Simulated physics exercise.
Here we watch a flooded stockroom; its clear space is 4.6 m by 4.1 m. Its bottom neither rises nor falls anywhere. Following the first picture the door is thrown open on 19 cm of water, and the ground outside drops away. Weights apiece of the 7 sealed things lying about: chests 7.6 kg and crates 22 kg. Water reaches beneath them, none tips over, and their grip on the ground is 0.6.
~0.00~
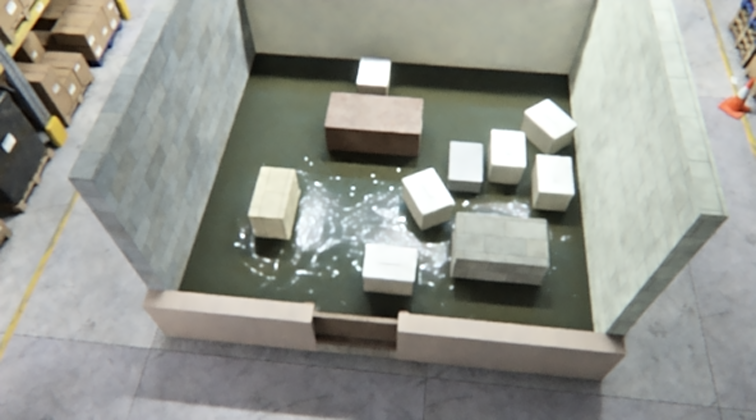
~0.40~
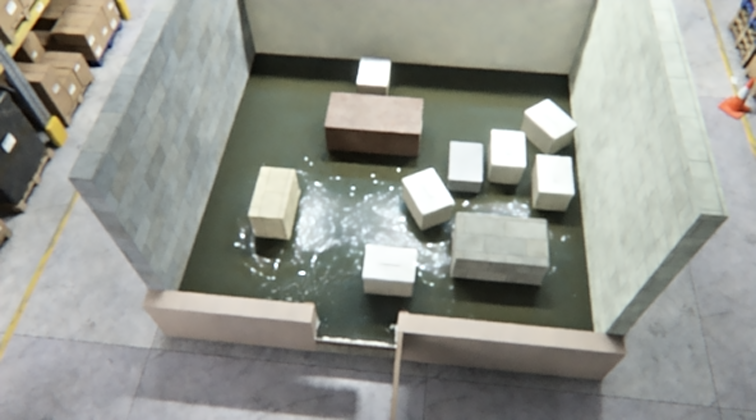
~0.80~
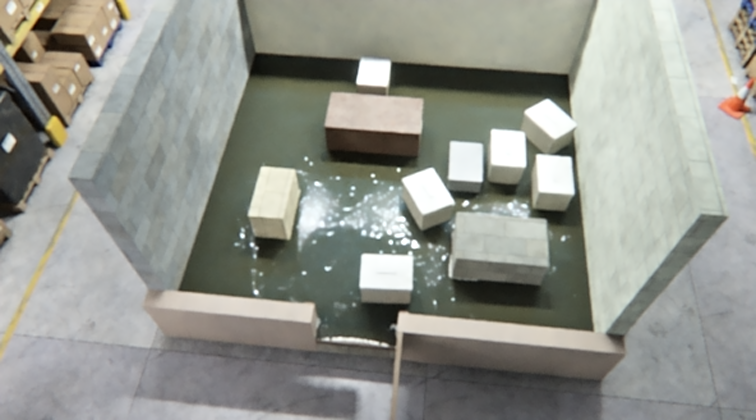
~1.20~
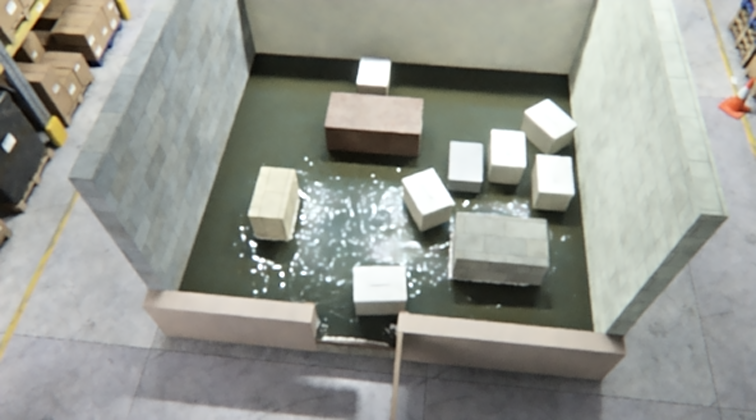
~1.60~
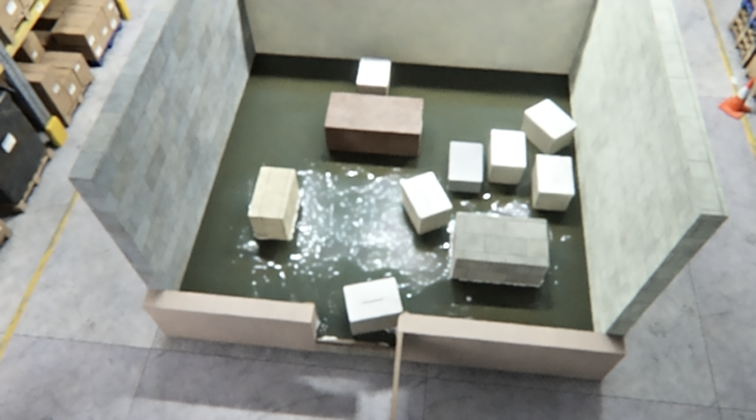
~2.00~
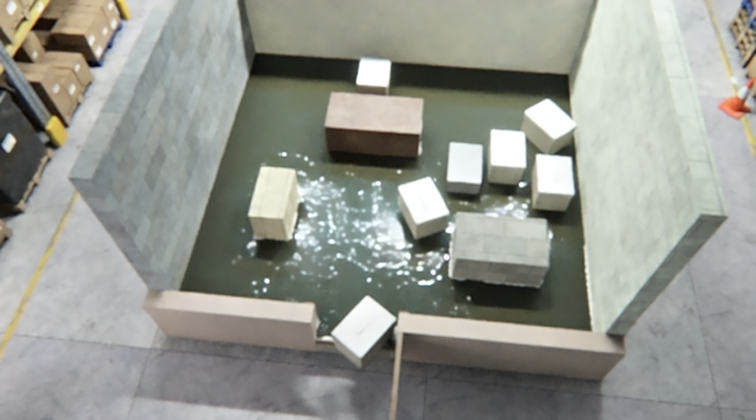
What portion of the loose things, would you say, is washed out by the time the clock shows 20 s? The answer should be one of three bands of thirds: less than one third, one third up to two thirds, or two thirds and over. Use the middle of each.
It falls in the band one third up to two thirds.
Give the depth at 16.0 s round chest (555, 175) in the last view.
I'd say some 12 cm.
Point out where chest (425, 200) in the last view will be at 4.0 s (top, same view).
Position: About (407, 229).
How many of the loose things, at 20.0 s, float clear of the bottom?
4 at that moment.
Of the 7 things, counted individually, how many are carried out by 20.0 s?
That comes to 3 in all.
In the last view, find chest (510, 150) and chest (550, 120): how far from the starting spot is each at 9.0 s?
Put simply, 50 cm for the first and 30 cm for the second.
After 4.0 s 1 of 7 are out; 6 afloat.
After 9.0 s 2 of 7 are out; 5 afloat.
After 16.0 s 3 of 7 are out; 4 afloat.
After 20.0 s 3 of 7 are out; 4 afloat.
